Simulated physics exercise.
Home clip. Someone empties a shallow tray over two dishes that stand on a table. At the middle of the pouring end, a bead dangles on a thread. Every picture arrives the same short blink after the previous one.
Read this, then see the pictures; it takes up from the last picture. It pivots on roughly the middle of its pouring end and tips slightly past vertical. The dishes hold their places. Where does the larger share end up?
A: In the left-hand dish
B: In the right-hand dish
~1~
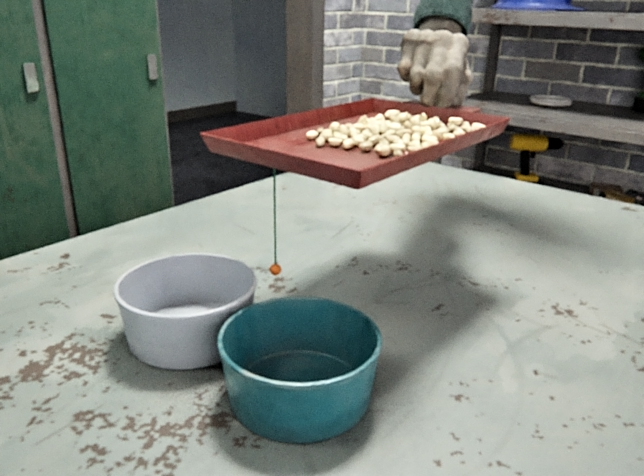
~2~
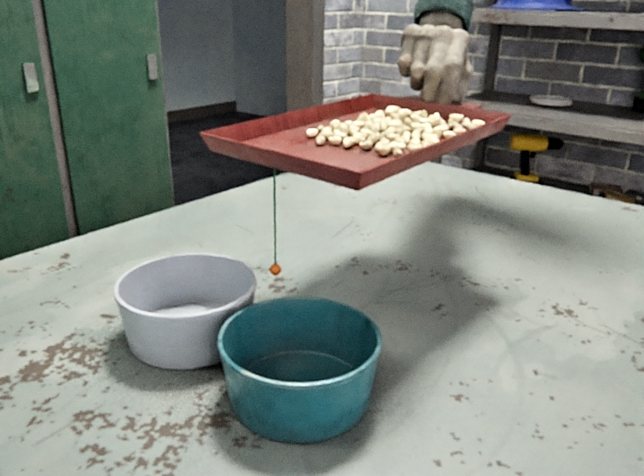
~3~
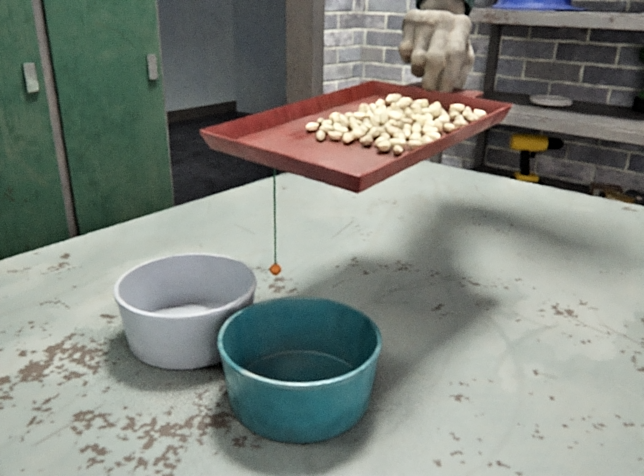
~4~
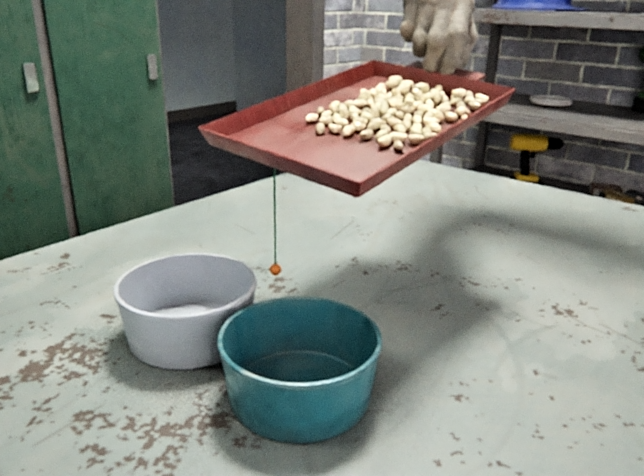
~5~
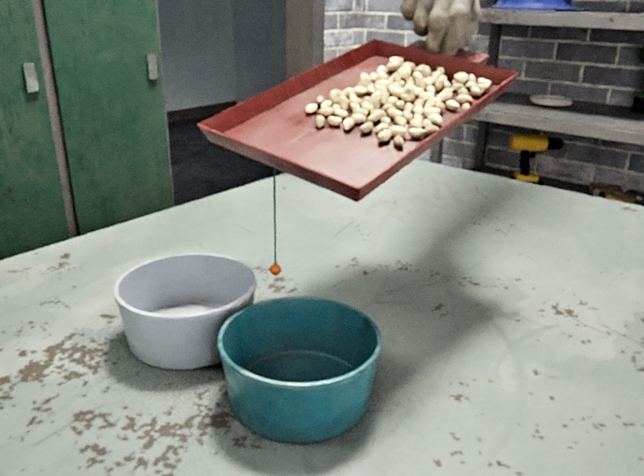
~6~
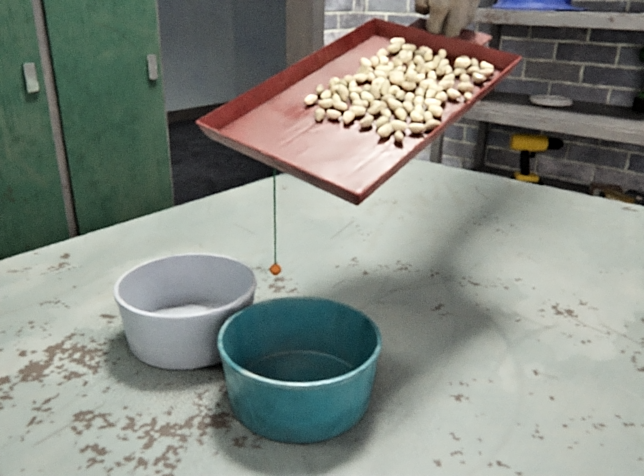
The answer is B.
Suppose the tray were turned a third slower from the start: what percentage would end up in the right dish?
Close to 80 in a hundred.
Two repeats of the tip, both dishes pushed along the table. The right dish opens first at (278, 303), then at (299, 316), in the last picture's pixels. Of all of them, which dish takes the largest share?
The dish to the right at the first, the dish to the right at the second.
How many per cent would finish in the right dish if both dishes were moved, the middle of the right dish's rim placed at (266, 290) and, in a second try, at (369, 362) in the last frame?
You'd get 20 in a hundred the first time and 60 in a hundred the second.
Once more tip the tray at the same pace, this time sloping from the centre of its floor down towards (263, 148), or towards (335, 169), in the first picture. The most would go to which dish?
First the left dish, then the right one.
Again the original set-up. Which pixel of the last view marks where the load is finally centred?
Centre at rest: Close to (313, 385).
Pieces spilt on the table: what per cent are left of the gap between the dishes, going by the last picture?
0 in a hundred, roughly.
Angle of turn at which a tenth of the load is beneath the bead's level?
At some 70 degrees.
Soon, tray tipped steeply; about two thirds on the tray; a small part in the right dish; about a quarter in the air.
A while on, tray tipped past a quarter turn; a stray few on the tray; most in the right dish; a small part outside both; a small part in the air.
Towards the end, tray tipped past a quarter turn; nearly all in the right dish; a small part outside both.
Finally, tray tipped past a quarter turn; nearly all in the right dish; none in the left dish; a small part outside both.
